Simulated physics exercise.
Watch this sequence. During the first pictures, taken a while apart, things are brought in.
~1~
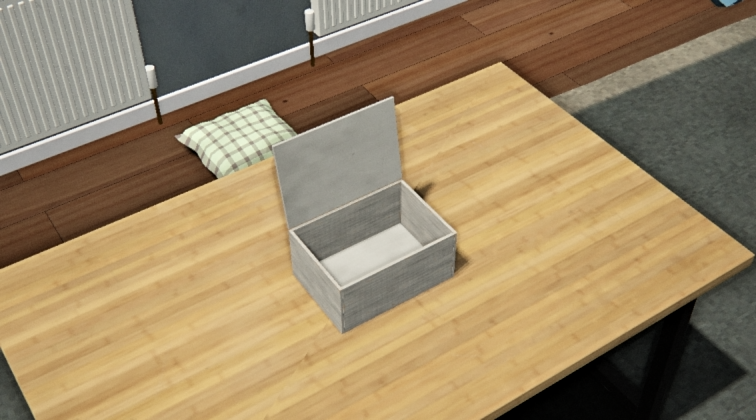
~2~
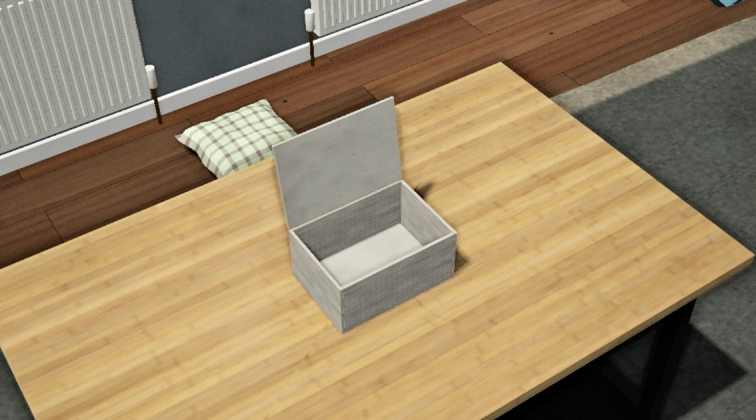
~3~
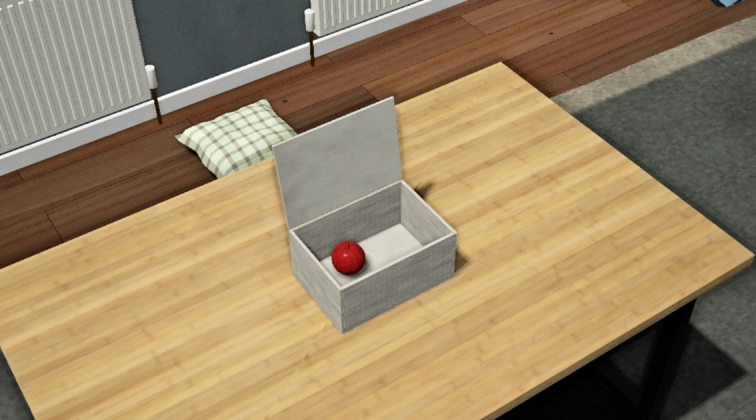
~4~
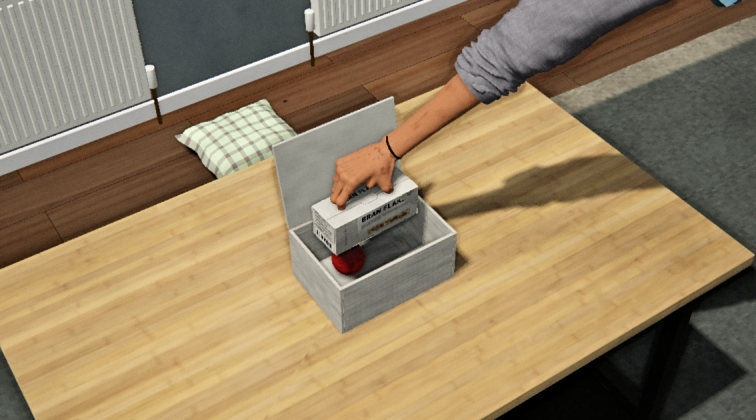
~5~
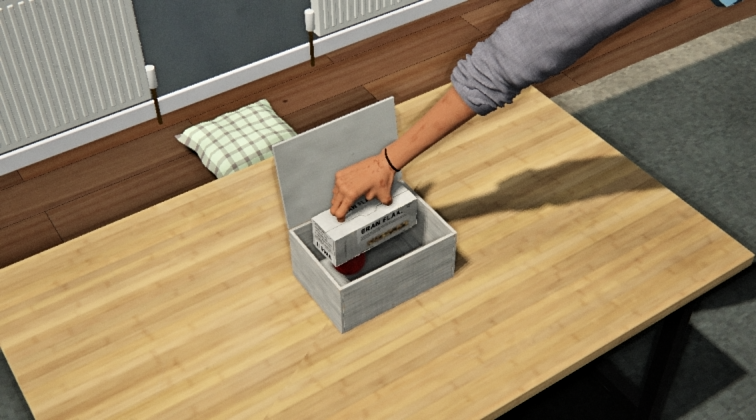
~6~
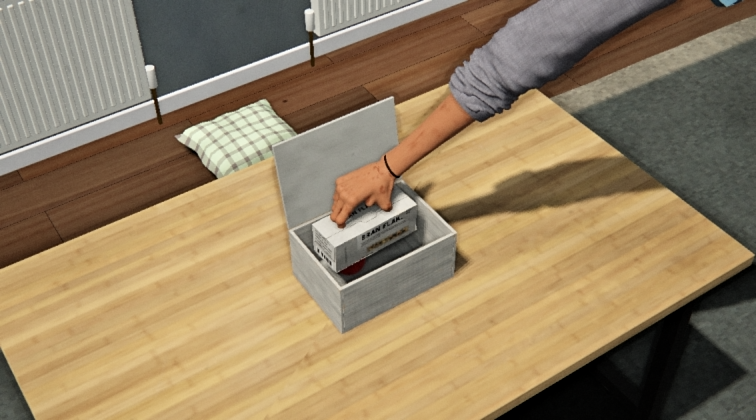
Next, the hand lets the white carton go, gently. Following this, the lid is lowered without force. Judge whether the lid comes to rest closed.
It does.
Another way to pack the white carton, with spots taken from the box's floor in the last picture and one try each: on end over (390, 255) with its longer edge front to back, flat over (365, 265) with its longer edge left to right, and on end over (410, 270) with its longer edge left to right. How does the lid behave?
First try: The lid remains open; second try: It comes all the way down; third try: It remains open.
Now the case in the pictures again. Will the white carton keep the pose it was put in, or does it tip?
As it turns out, it changes its angle.
Then, 0.60 s after the last picture, white carton on its side near (373, 267); red apple rolled a little.
Then, 1.30 s after the last picture, lid 77° above the rim; white carton on its side near (381, 277); red apple rolled a little.
Then, 1.80 s after the last picture, lid 46° above the rim; white carton on its side near (381, 277); red apple rolled a little.
Then, 2.20 s after the last picture, lid 16° above the rim; white carton on its side near (381, 277); red apple rolled a little.
At rest, lid shut; tipped over in the box, white carton; red apple in place. Seen from the same camera at the end, white carton near (381, 277).
